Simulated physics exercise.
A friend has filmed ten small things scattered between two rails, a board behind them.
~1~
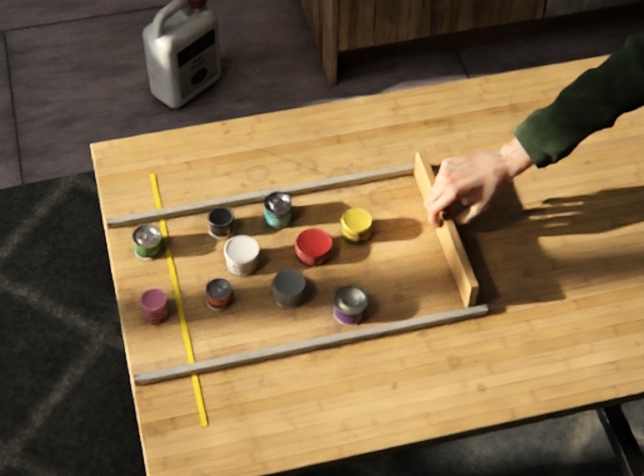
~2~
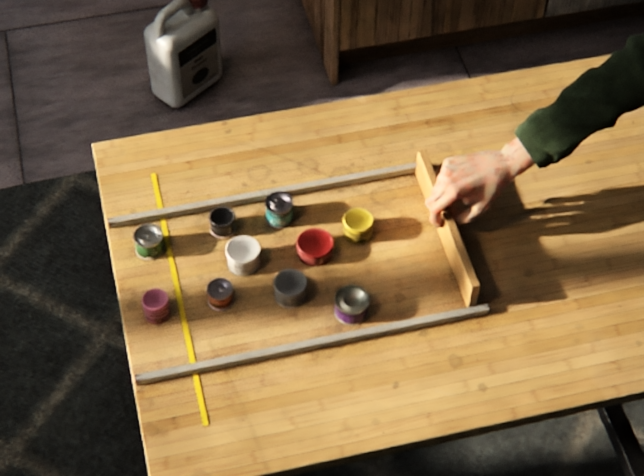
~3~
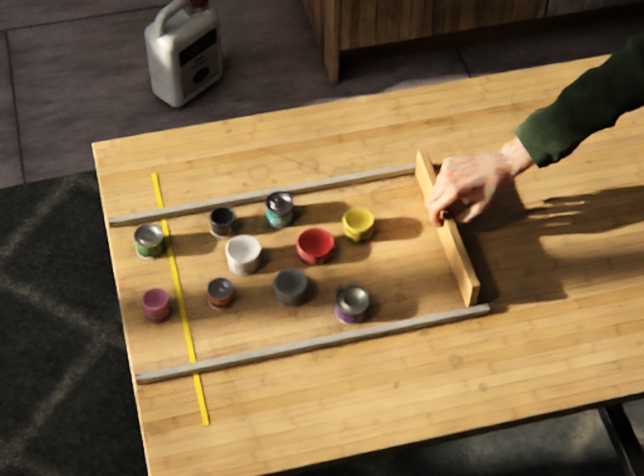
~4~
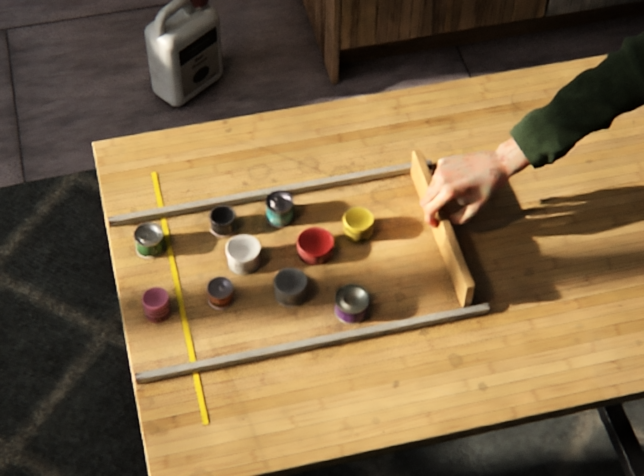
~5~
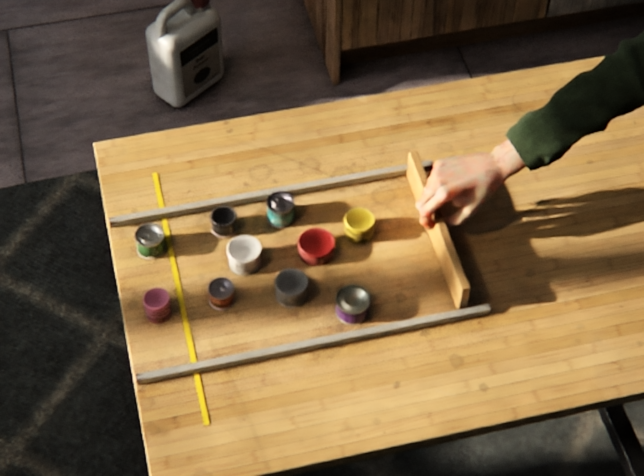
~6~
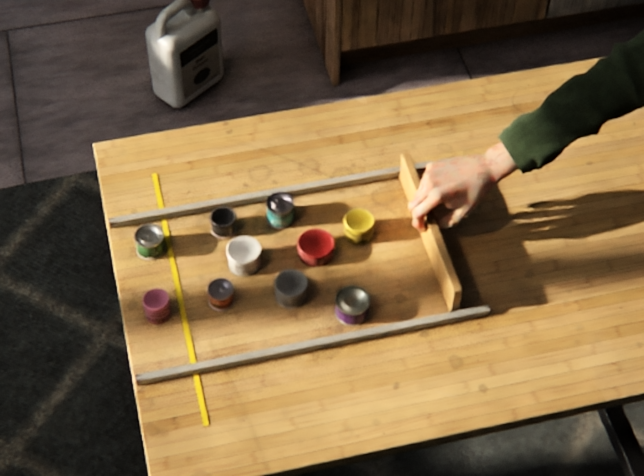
In the video, small pots and tubs sit between two rails on a wooden table crossed by yellow tape, while a hand holds a board at the right, then slides it slightly left; the pots show no clear movement.
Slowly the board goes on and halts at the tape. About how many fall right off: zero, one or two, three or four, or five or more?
As it turns out, the number that fall off is one or two.
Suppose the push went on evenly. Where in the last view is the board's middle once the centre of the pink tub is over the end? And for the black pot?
About (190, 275), and (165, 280) for the other.
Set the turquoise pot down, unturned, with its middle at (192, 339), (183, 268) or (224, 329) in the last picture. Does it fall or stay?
In turn it remains up; tumbles off; does not fall.
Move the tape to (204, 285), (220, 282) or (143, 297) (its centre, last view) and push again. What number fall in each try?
Down on the floor: 0, 0 and 5.
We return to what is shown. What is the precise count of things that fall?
It comes to 2.
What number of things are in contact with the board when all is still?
5 of them.
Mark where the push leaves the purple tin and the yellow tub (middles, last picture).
About (173, 344), and the other about (157, 257).
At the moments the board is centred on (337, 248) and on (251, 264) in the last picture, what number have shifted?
The counts are 3 and 8.
Soon after, none off yet; pink tub at rest near (157, 306); green pot at rest near (150, 242); orange tin at rest near (221, 295).
Then, none off yet; pink tub at rest near (157, 306); green pot moving near (146, 243); orange tin moved about its own width near (185, 300).
By the end, the number that fall off is one or two; fallen, green pot and pink tub.
